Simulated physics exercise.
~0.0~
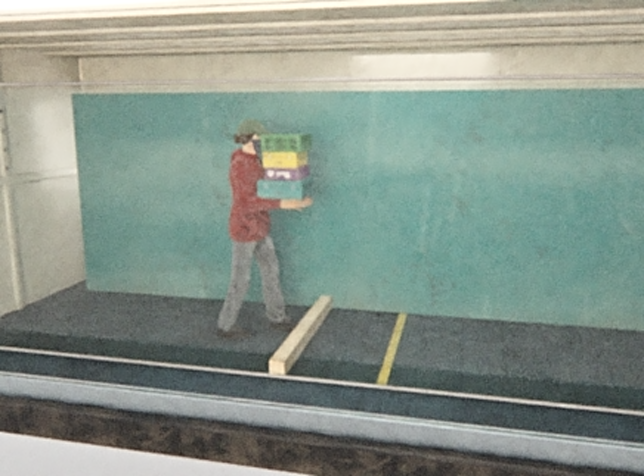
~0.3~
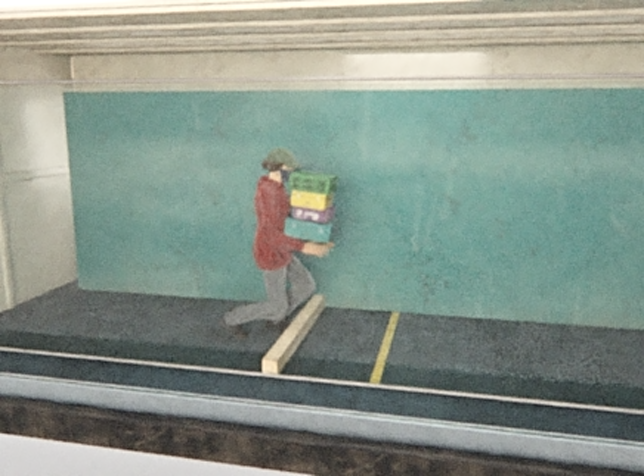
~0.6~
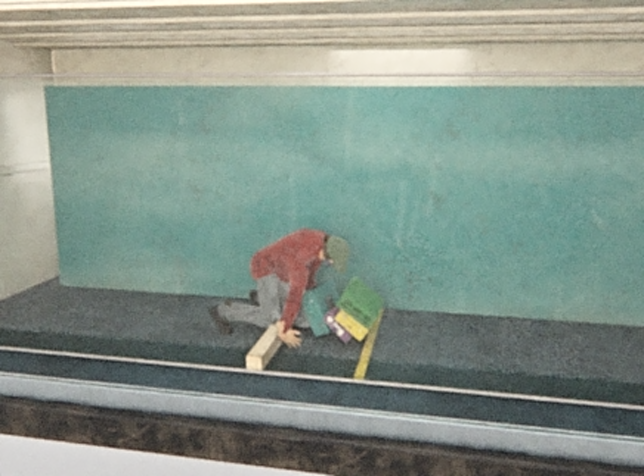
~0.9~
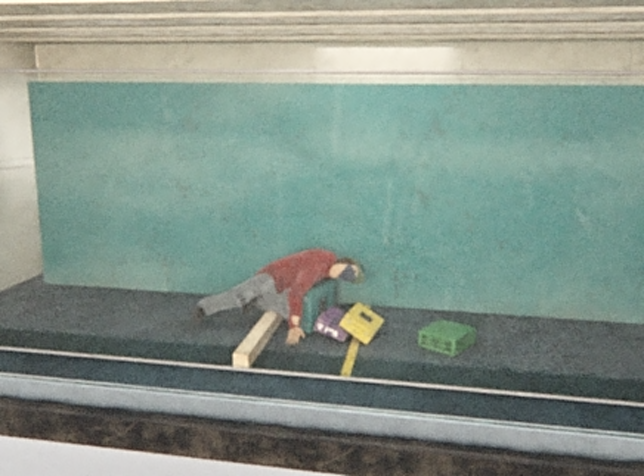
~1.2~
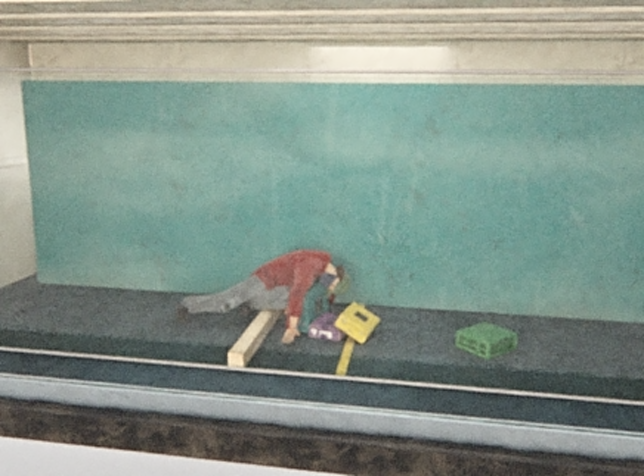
The video shows a person in a red top carrying four stacked, colourful containers, sinking to the knees at a low rail and pitching forward as the load spills. The green crate slides across the yellow line, while the person ends slumped over the rail, head short of the line.
